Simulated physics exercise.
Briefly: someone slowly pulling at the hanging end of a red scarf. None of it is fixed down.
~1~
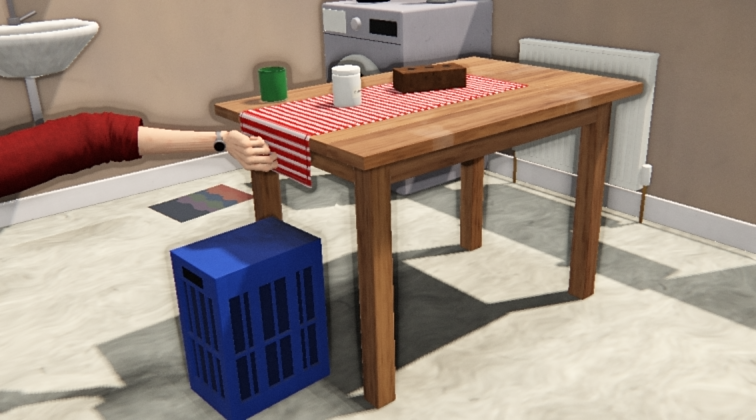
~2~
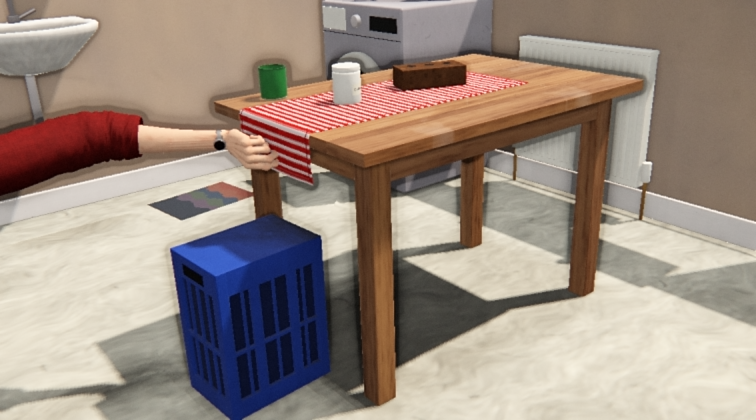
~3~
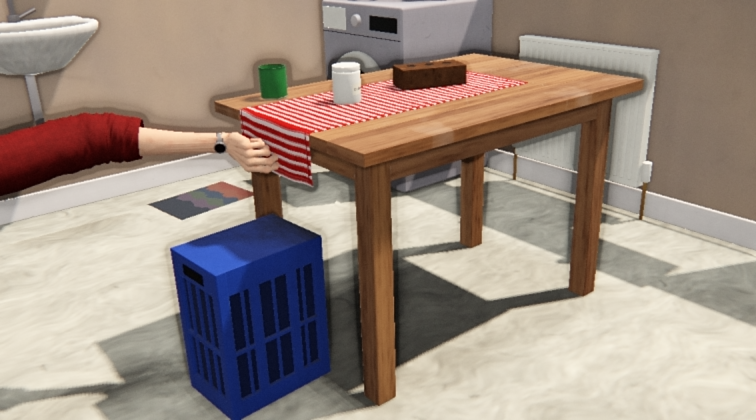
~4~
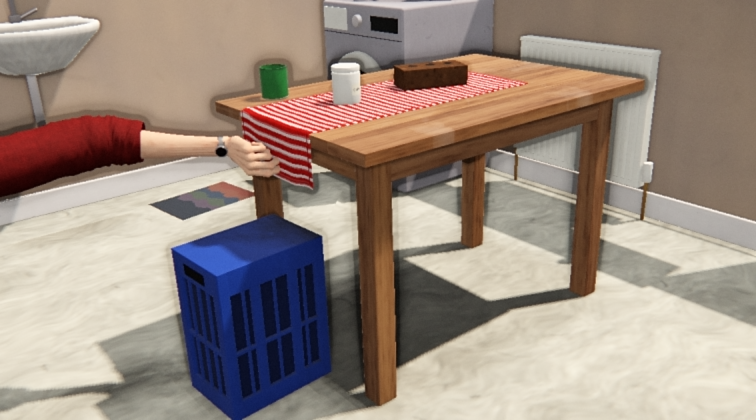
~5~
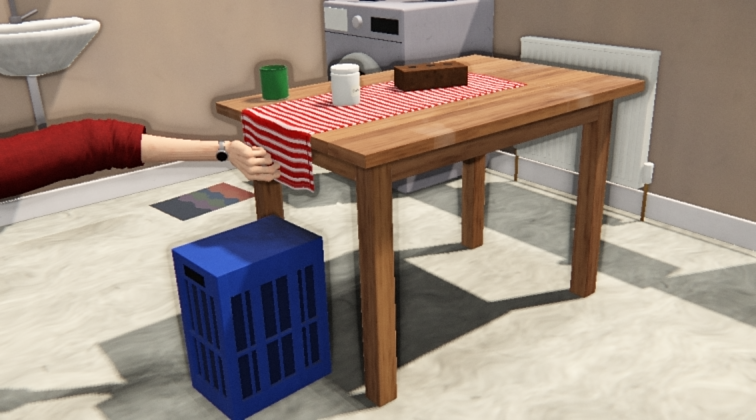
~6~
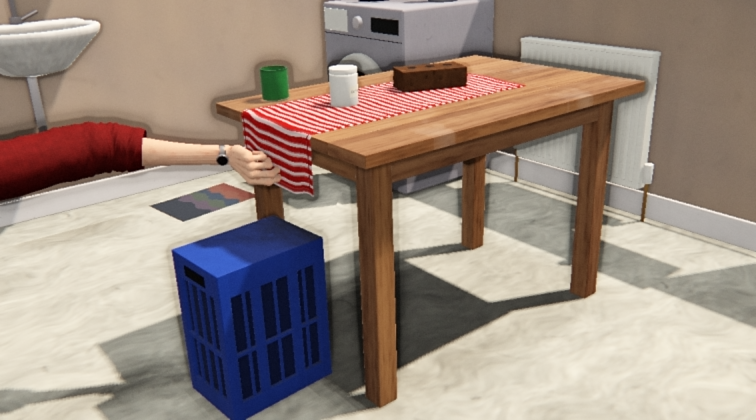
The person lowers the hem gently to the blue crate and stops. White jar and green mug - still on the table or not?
White jar: Still on it; green mug: Still on it.
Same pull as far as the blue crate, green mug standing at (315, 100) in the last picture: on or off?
Placed so, it drops.
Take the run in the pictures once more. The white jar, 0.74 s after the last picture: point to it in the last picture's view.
It is at roughly (301, 94).
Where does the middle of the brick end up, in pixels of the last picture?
About (392, 84).
Then, 0.38 s later than the last view, hem going down; jar carried along near (322, 90); mug as before.
Then, 0.74 s later than the last view, hem on the crate; jar carried along near (301, 94); mug as before.
Finally, hem on the crate; jar carried along near (296, 95); mug as before. The white jar remains up there and the green mug keeps clear of the edge.
